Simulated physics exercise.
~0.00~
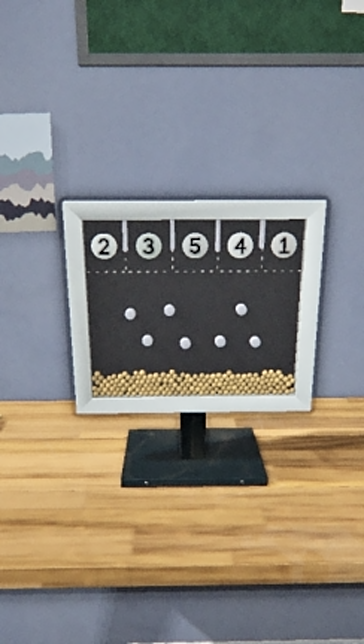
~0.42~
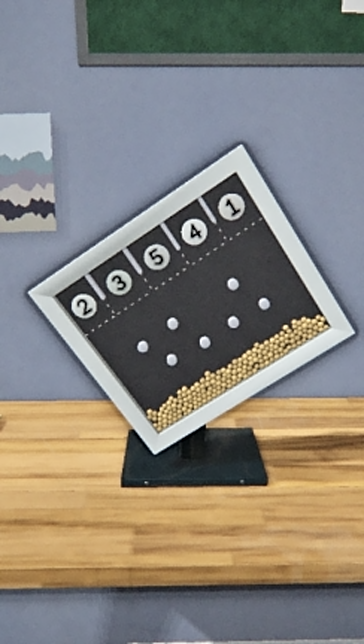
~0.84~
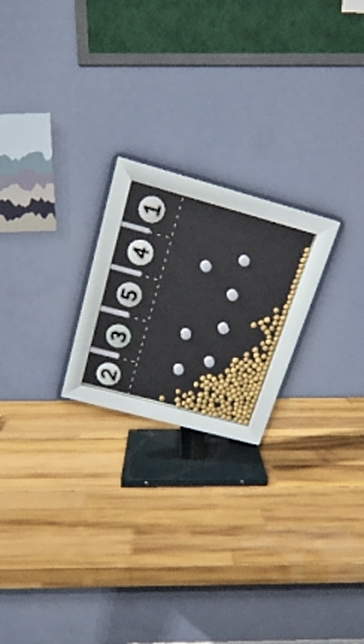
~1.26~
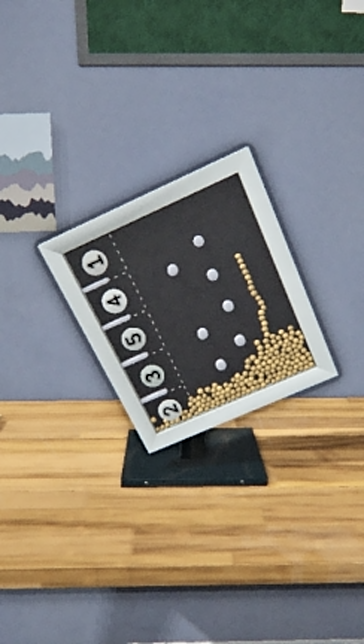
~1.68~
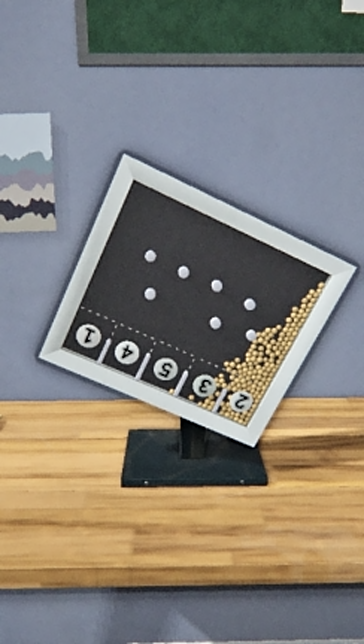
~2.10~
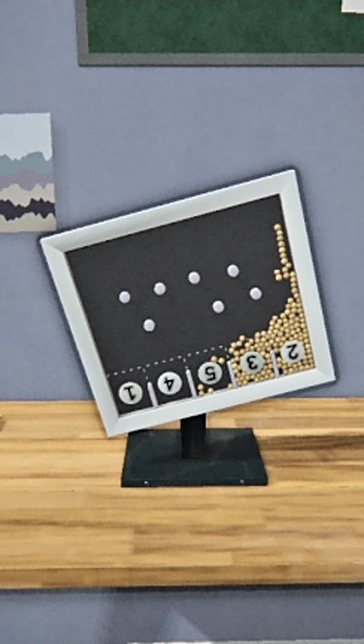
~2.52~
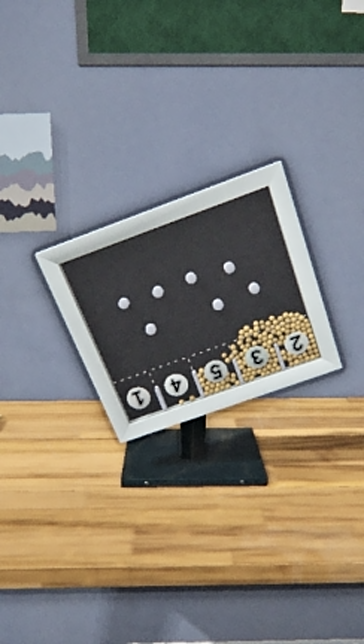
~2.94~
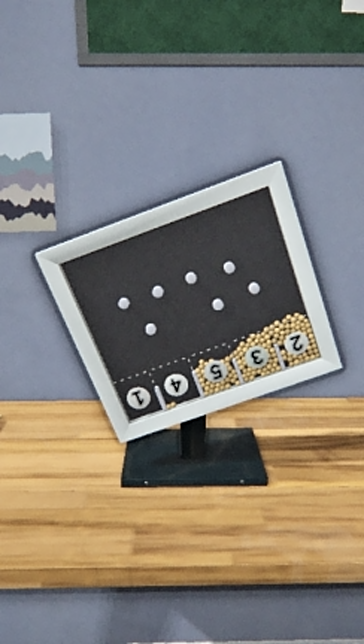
The video shows a square framed case of small tan beads on a stand turning anticlockwise until its numbered pockets are near the bottom. The beads slide and tumble past pale pegs, then settle in a slope over the pockets marked two, three and five, leaving one and four nearly empty.
